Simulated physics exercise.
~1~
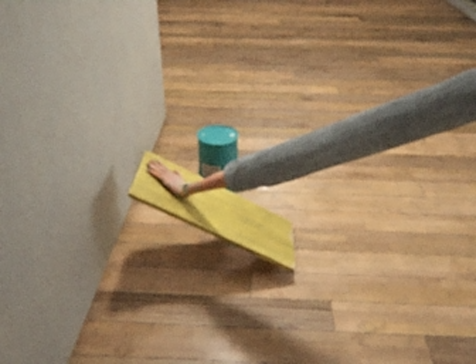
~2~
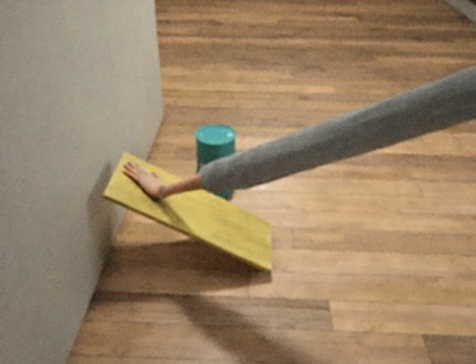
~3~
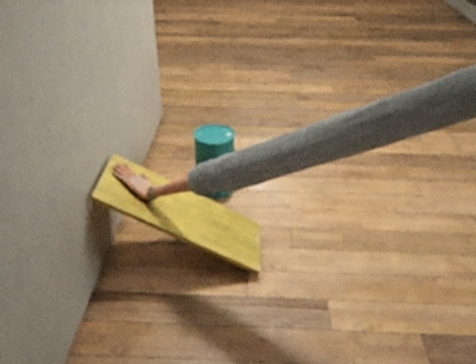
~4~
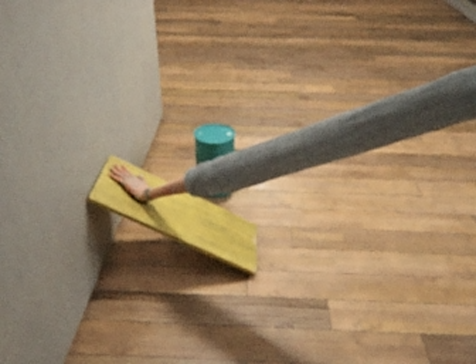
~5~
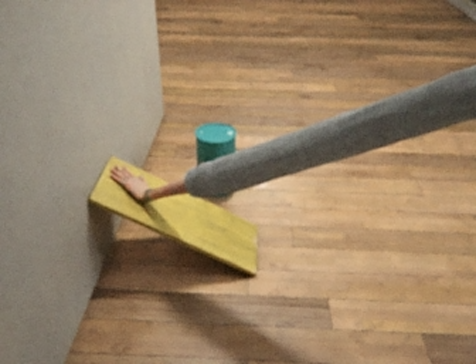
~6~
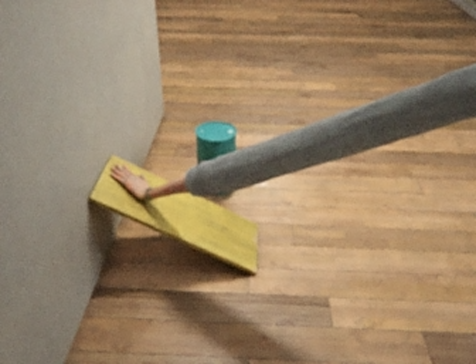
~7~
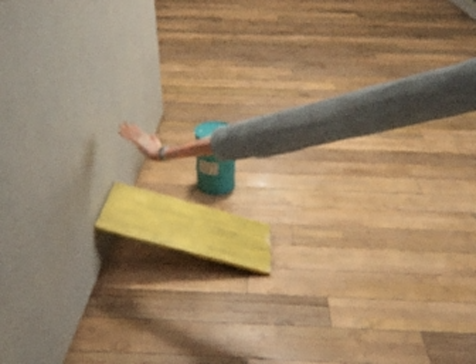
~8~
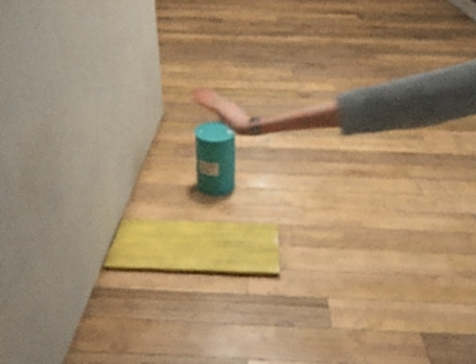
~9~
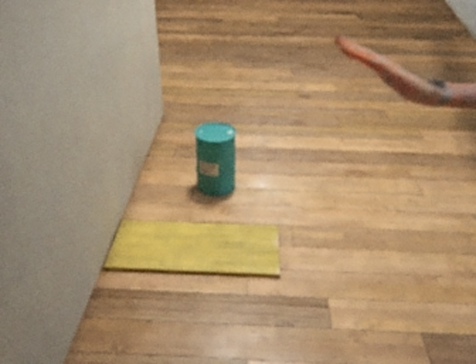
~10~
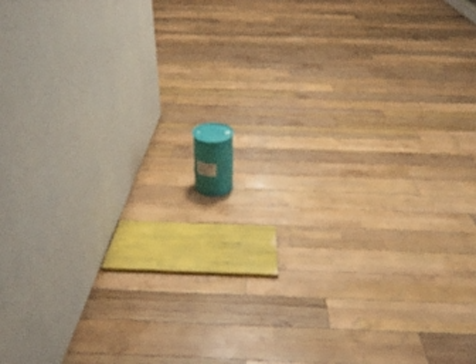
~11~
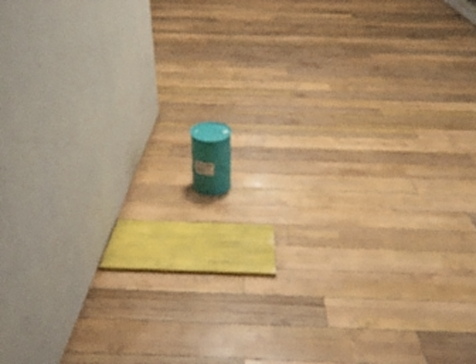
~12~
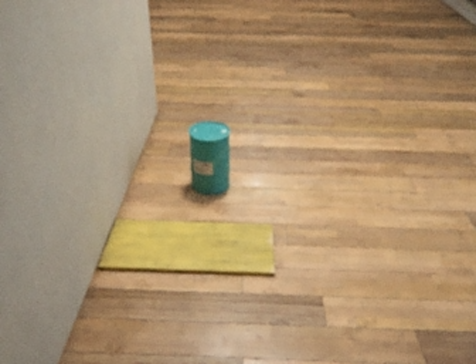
A yellow board held at a slant by a hand is moved left until its upper end leans against a pale wall, but when the hand lets go and withdraws, it slides down and ends flat on the wooden floor, while a turquoise canister stands still behind it.
